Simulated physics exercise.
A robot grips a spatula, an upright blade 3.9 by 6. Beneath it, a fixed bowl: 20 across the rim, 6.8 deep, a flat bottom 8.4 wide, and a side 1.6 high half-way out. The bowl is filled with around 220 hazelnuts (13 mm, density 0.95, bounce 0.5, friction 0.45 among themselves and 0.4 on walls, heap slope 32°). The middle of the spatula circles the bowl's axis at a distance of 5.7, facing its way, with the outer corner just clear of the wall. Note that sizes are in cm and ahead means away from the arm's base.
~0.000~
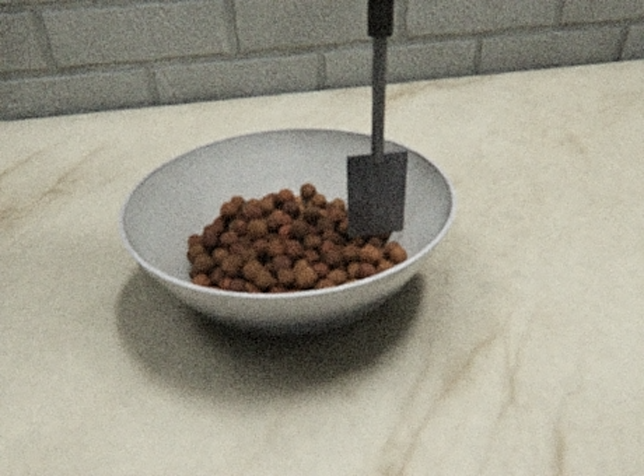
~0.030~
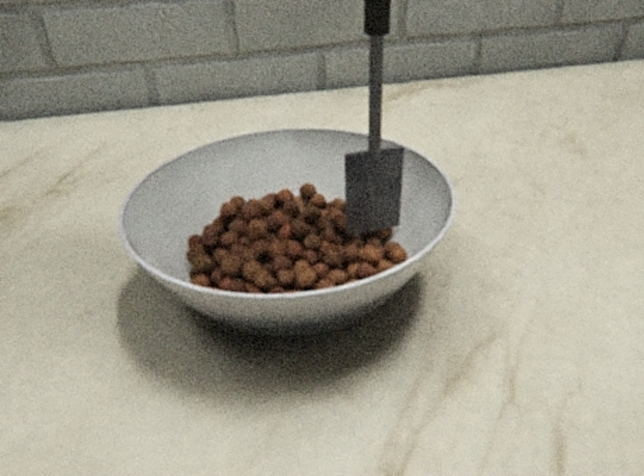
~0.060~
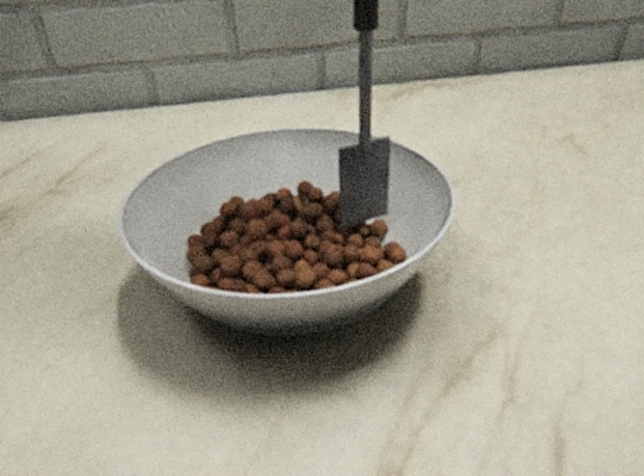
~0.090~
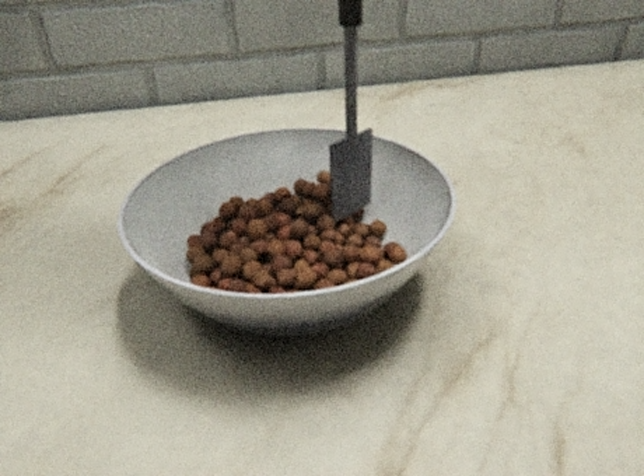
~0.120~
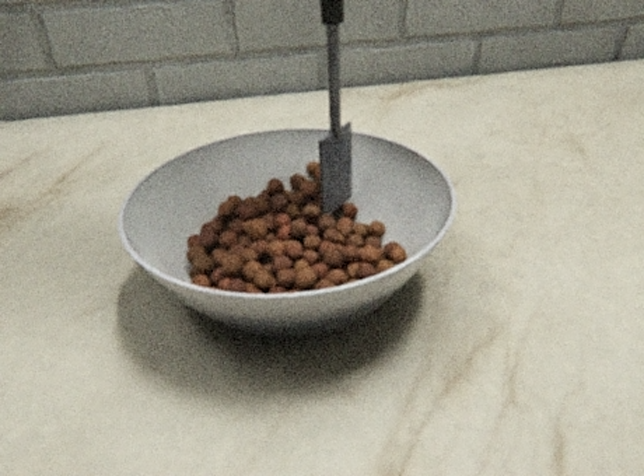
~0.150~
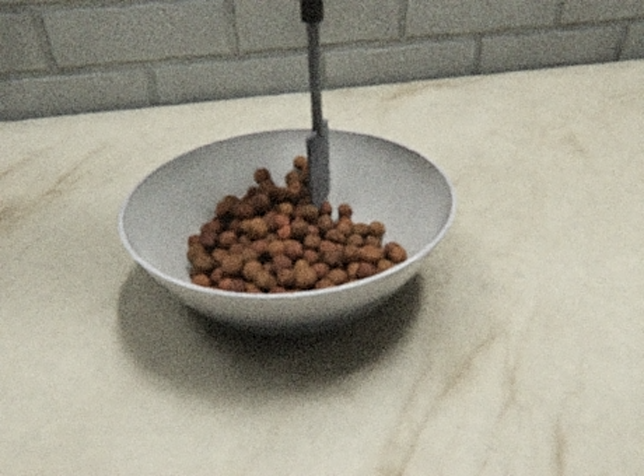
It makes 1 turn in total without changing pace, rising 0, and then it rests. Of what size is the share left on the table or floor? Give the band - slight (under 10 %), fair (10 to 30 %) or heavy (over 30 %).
Band: Slight.
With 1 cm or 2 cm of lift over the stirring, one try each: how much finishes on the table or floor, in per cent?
Near 0 in a hundred, then near 0 in a hundred.
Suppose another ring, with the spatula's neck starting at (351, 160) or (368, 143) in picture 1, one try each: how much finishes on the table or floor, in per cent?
Near 0 per cent and near 0 per cent, in that order.
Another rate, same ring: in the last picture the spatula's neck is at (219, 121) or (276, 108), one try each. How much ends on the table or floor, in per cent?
Around 25 and 10 per cent respectively.
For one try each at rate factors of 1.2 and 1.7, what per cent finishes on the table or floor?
About 5 and 10 per cent.
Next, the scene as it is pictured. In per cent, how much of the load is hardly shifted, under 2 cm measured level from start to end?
I'd say something near 50 percent.
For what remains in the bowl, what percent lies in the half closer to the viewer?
I'd put it at roughly 45 per cent.
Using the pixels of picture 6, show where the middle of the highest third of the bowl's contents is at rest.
I'd put it at about (335, 216).
By 0.40 s, 177° round, highest piece 7 above the table; 225 in the bowl.
By 0.65 s, 293° round, highest piece 8 above the table; 224 in the bowl, 1 on the table or floor.
By 0.97 s, 0° round, highest piece 6 above the table; 221 in the bowl, 4 on the table or floor.
By 1.67 s, 0° round, highest piece 6 above the table; 221 in the bowl, 4 on the table or floor.
Final count, 221 in the bowl, 4 on the table or floor. That is 2 % on the table or floor.
